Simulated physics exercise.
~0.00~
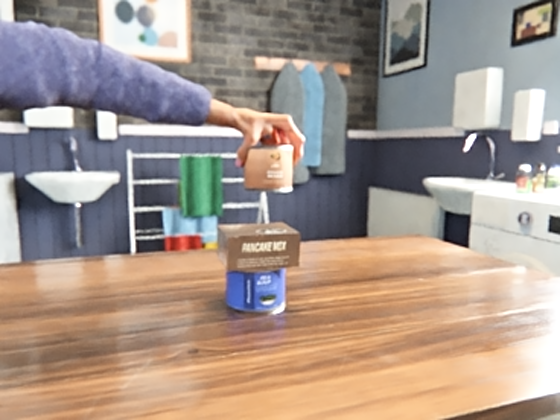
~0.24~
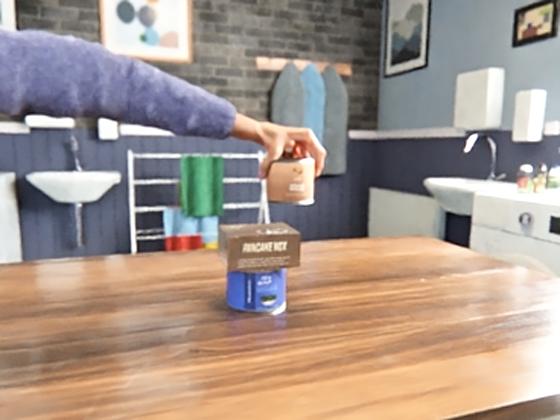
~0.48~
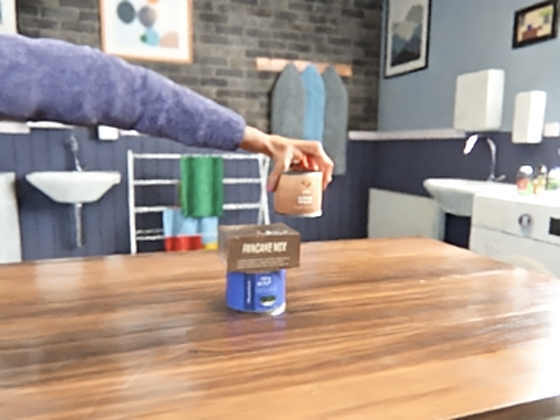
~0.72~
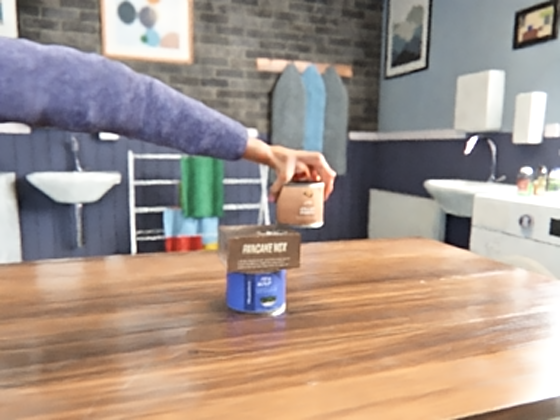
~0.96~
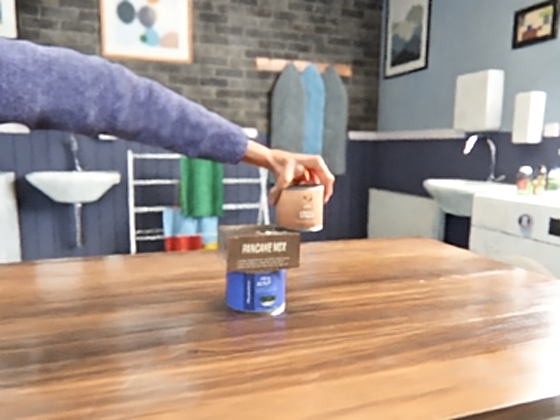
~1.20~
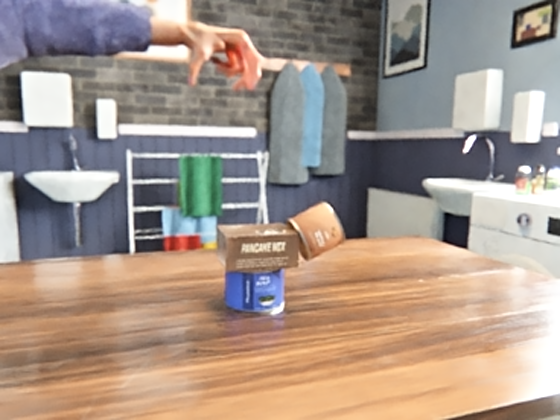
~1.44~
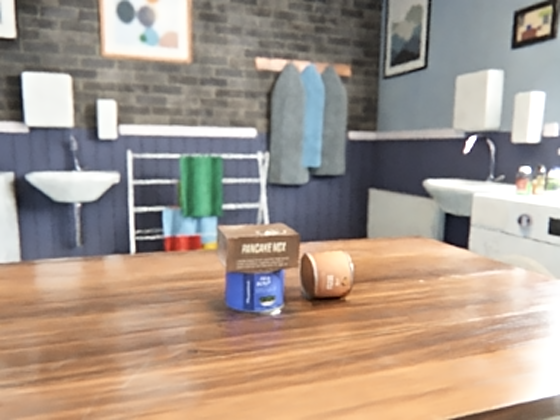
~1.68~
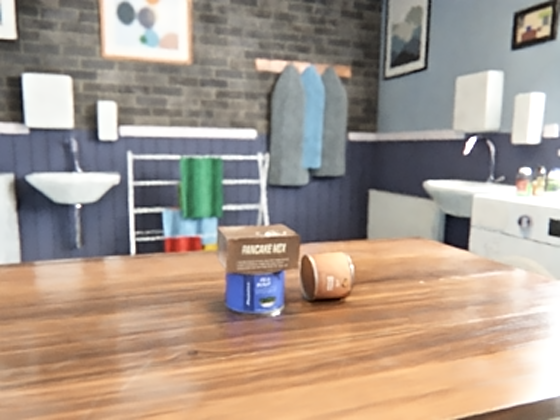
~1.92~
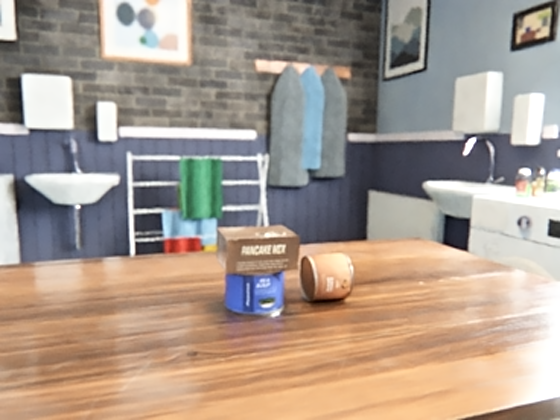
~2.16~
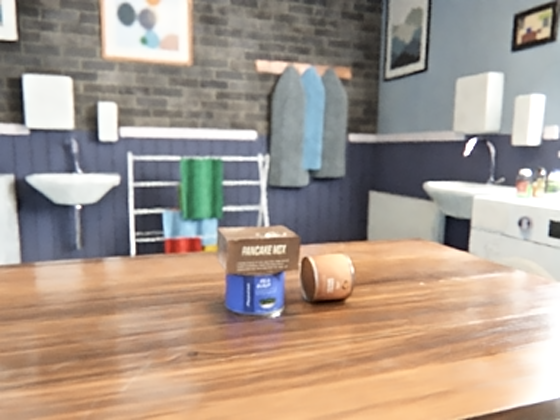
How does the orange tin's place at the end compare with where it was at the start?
At the start the orange tin is held in a hand above the brown box. By the end it lies on its side on the table, just right of the blue tub and box.
